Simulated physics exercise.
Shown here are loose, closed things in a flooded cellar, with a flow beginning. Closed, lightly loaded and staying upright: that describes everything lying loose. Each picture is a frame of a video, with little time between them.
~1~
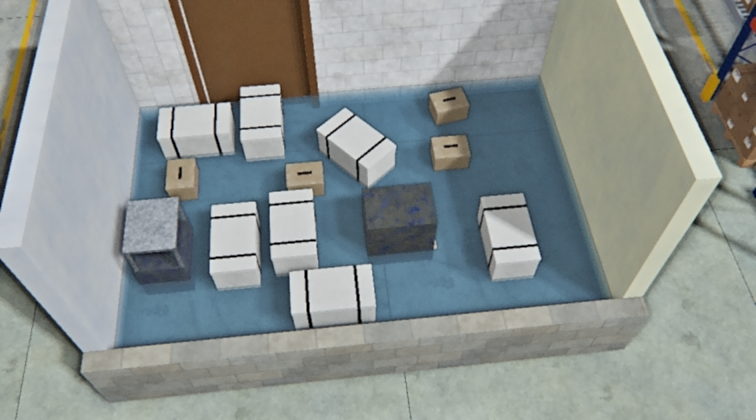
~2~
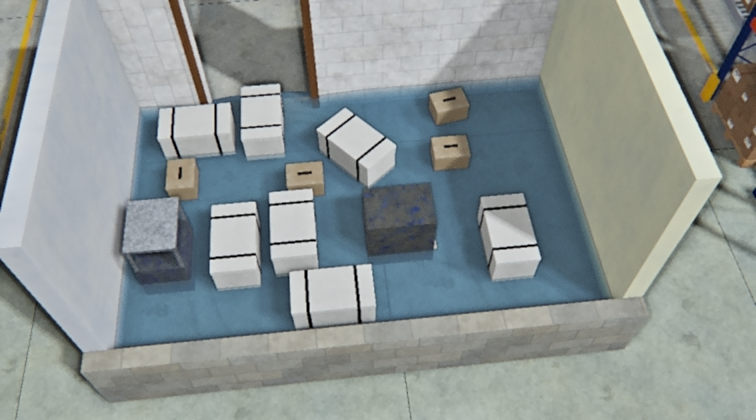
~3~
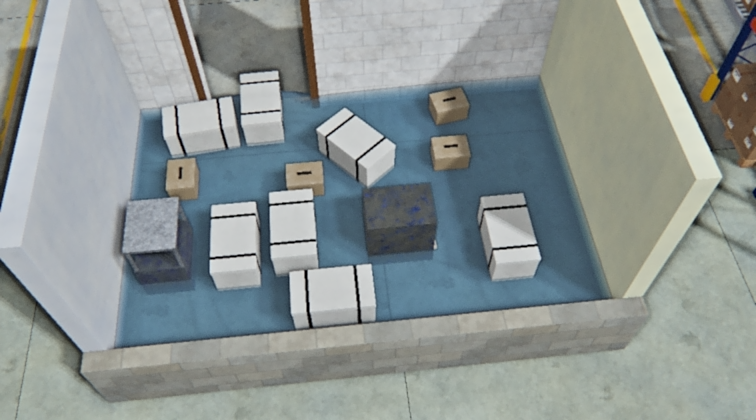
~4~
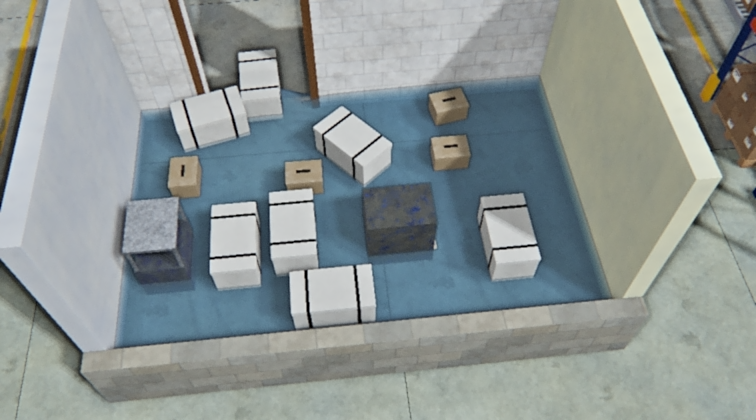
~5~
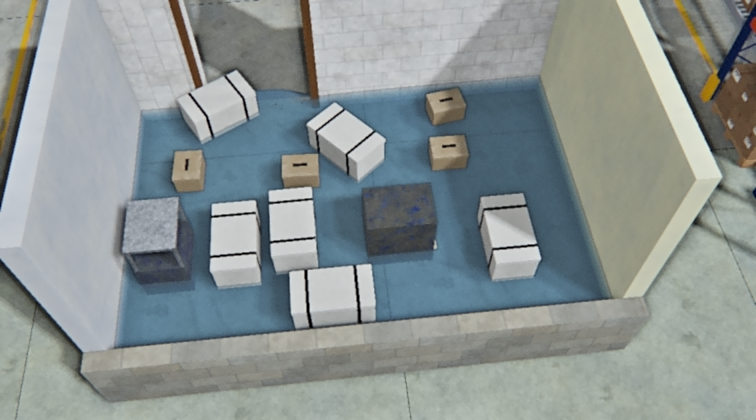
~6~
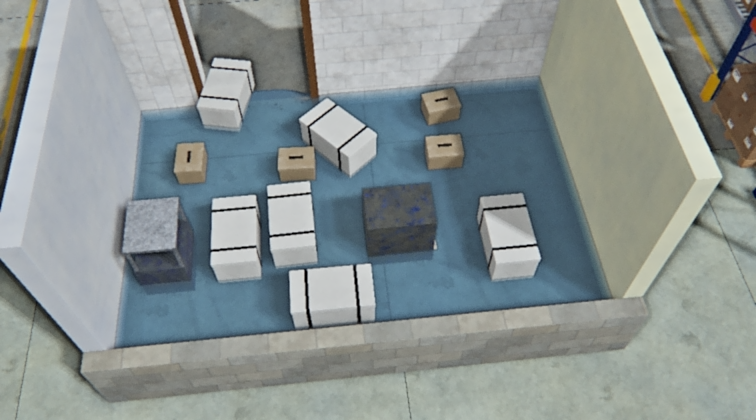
White strapped trunks drifting toward an opened doorway in a flooded cellar, one passing out, then another turning in the gap.
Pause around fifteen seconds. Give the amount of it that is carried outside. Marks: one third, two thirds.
The portion is going to be two thirds at the least.
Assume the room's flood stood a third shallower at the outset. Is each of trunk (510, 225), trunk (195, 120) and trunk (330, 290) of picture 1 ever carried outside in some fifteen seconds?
Held back, then escapes, then held back.
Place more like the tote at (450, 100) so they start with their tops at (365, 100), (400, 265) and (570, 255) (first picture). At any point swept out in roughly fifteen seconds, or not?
Copy by copy, in the order given: Swept away, not carried off, not carried off.
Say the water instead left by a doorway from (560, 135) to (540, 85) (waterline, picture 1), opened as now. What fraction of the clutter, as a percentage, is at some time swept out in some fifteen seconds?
Roughly 40 in a hundred.
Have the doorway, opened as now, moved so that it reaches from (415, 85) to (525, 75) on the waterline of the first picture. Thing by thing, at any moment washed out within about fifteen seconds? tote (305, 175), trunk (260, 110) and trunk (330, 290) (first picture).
Result, in listed order: Exited / exited / retained.
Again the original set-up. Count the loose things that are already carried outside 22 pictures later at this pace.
I make it 9.
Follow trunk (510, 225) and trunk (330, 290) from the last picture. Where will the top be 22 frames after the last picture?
The first should be around (468, 201) and the second around (276, 222).
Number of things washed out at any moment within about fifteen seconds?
By my count, 9.
A moment on, 2 of 11 are out; 9 afloat.
Next, 5 of 11 are out; 6 afloat.
Later, 9 of 11 are out; 2 afloat.
In the end, 9 of 11 are out; 2 afloat.
